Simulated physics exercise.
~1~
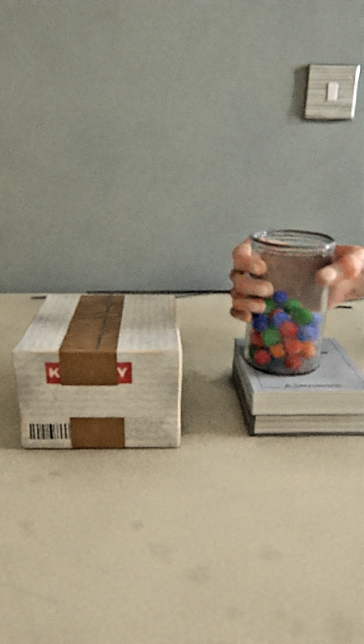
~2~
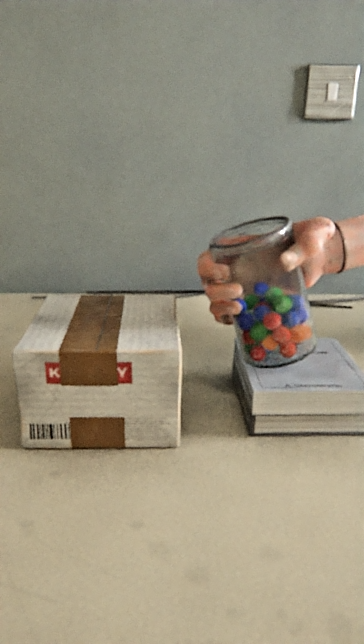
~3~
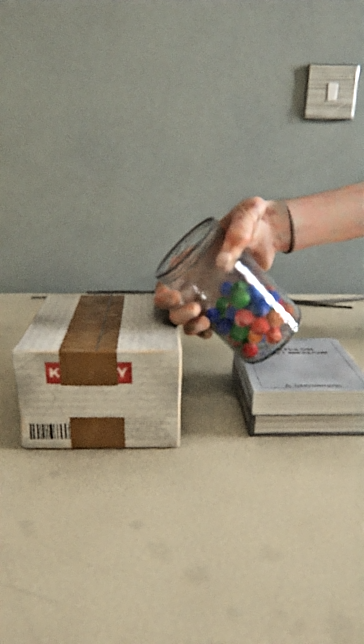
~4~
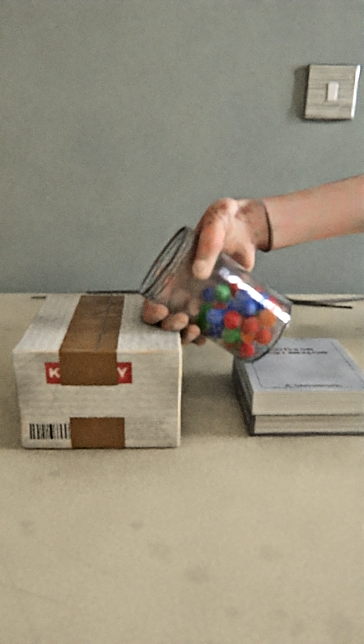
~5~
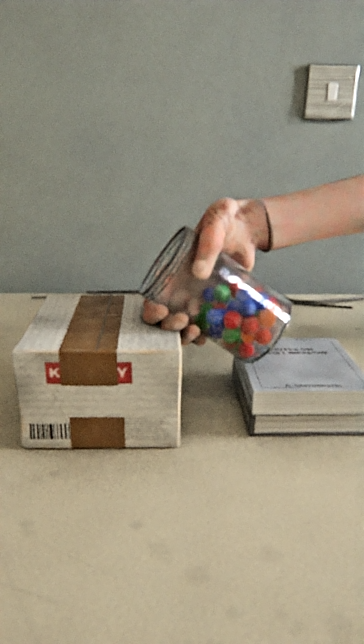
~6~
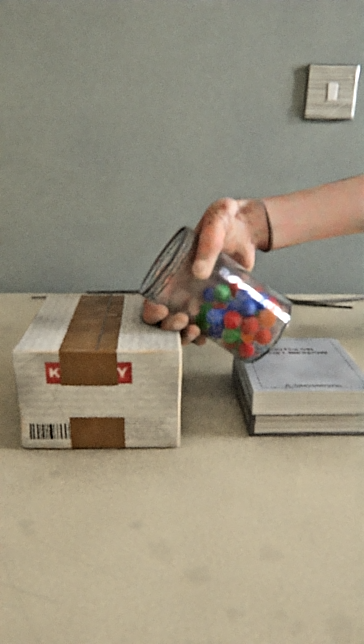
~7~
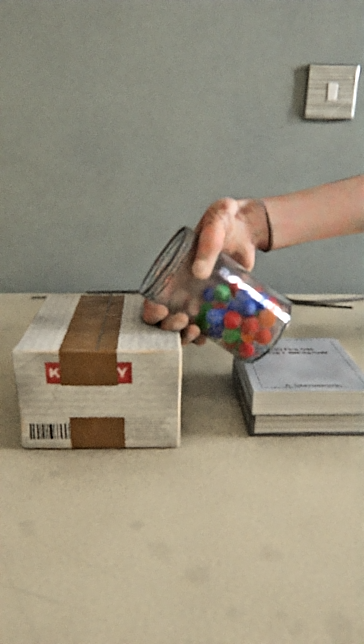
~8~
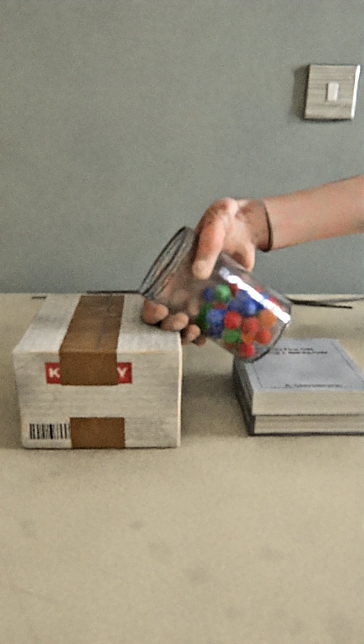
The clip opens with two hands holding an open, clear jar of small red, blue, green and orange pieces upright on a stack of books, to the right of a taped white box. The jar is lifted and begins to lean to the left. One hand then tips it further as it moves toward the box, and the colourful pieces shift inside. The jar comes to rest leaning against the box, its open mouth over the box's right side. The hand keeps it there, still tilted, and all the pieces stay inside.
